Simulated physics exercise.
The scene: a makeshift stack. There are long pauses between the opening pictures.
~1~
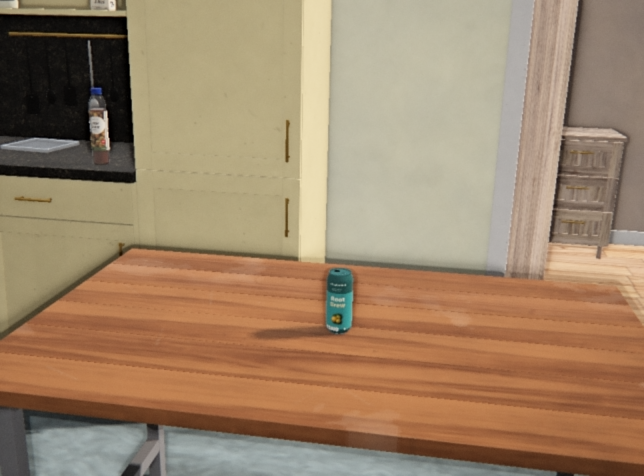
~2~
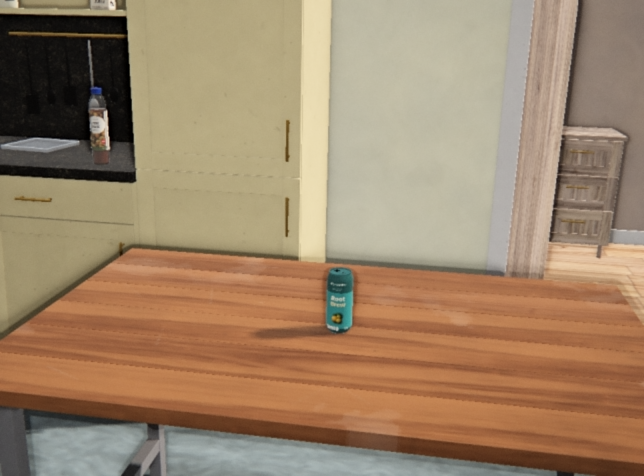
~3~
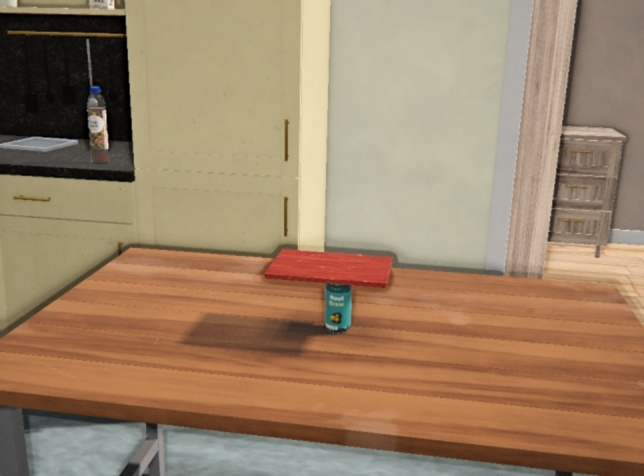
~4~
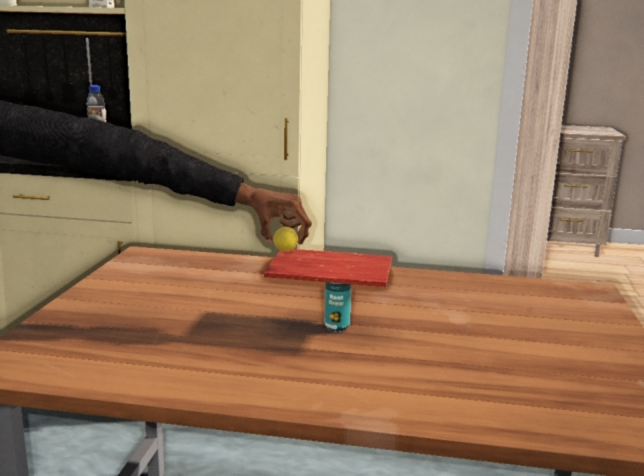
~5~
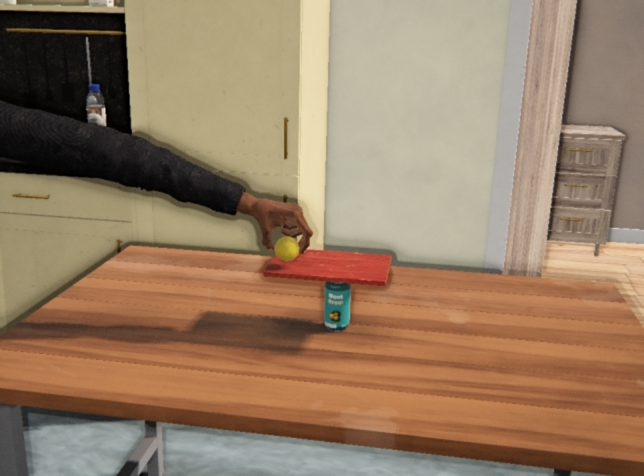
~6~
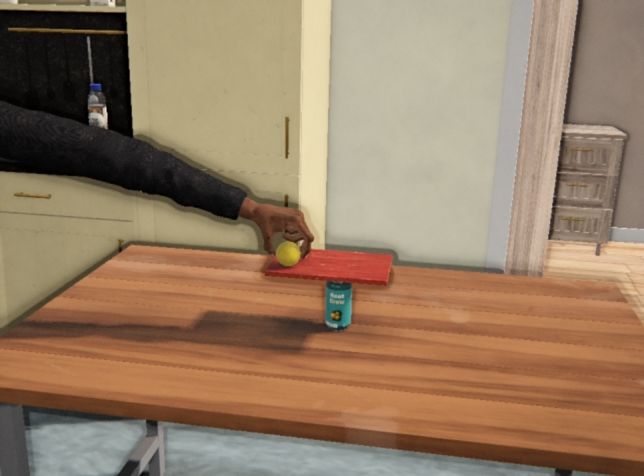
A red board appears on top of a turquoise can that at first stands alone on a wooden table. A dark-sleeved arm then reaches in from the left, holding a yellow lemon above the board's left side, and the hand lowers it slightly until it rests there, still held.
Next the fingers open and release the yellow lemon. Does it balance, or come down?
It loses its balance.
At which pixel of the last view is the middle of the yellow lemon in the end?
Around (262, 320).
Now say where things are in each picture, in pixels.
In the first frame, the last thing is not in view yet; turquoise can (339, 301).
In the second frame, the last thing is not in view yet; turquoise can (340, 301).
In the third frame, the last thing is not in view yet; turquoise can (338, 300).
In the fourth frame, coming down; yellow lemon (286, 239); turquoise can (338, 299).
In the fifth frame, coming down; yellow lemon (287, 249); turquoise can (338, 298).
In the sixth frame, set down, still held; yellow lemon (288, 254); turquoise can (339, 298).
Then, 0.40 s on from there, yellow lemon now fallen; red board turned 38° from how it was put.
Then, 0.50 s on from there, red board turned 62° from how it was put.
In the end, fallen, yellow lemon and red board; turquoise can unmoved. At the end, from the last picture's camera, yellow lemon near (262, 320). The stack comes apart.
